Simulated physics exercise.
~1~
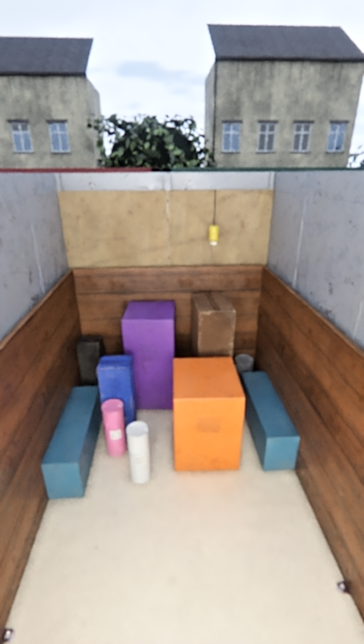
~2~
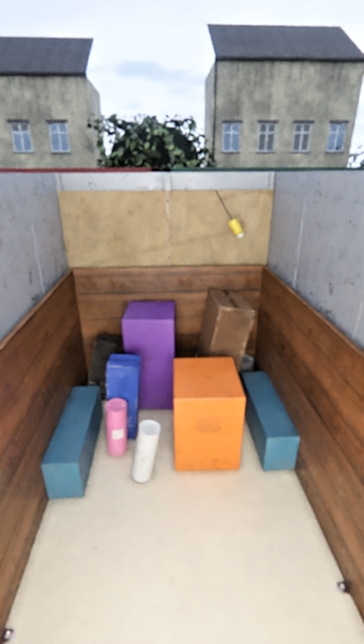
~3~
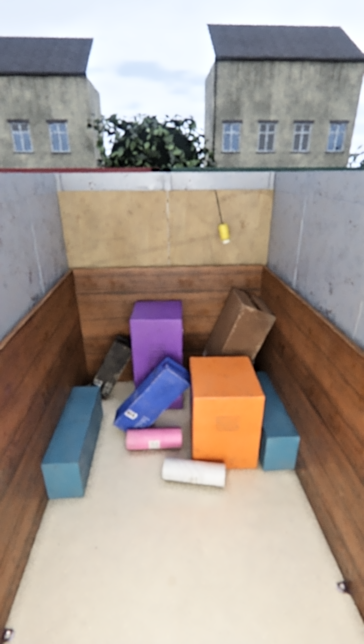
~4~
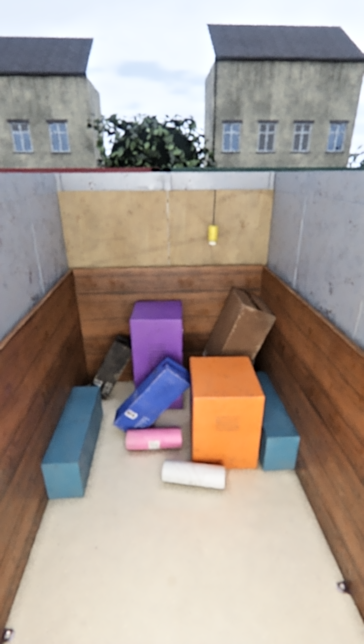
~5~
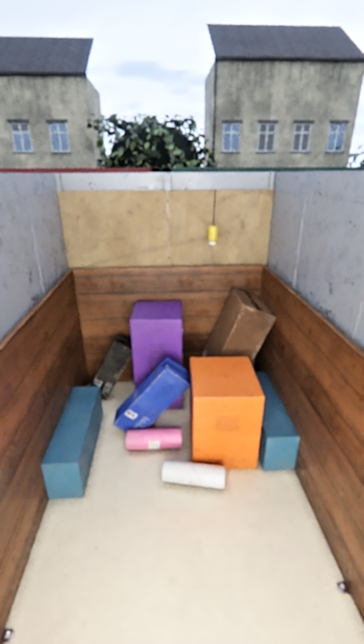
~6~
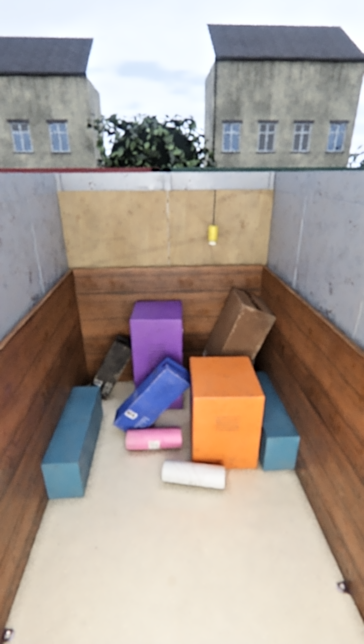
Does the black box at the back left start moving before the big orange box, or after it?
The black box starts moving before the orange one. It is already leaning to the right while the orange box still stands in its original place, and the orange box shifts right only afterwards.
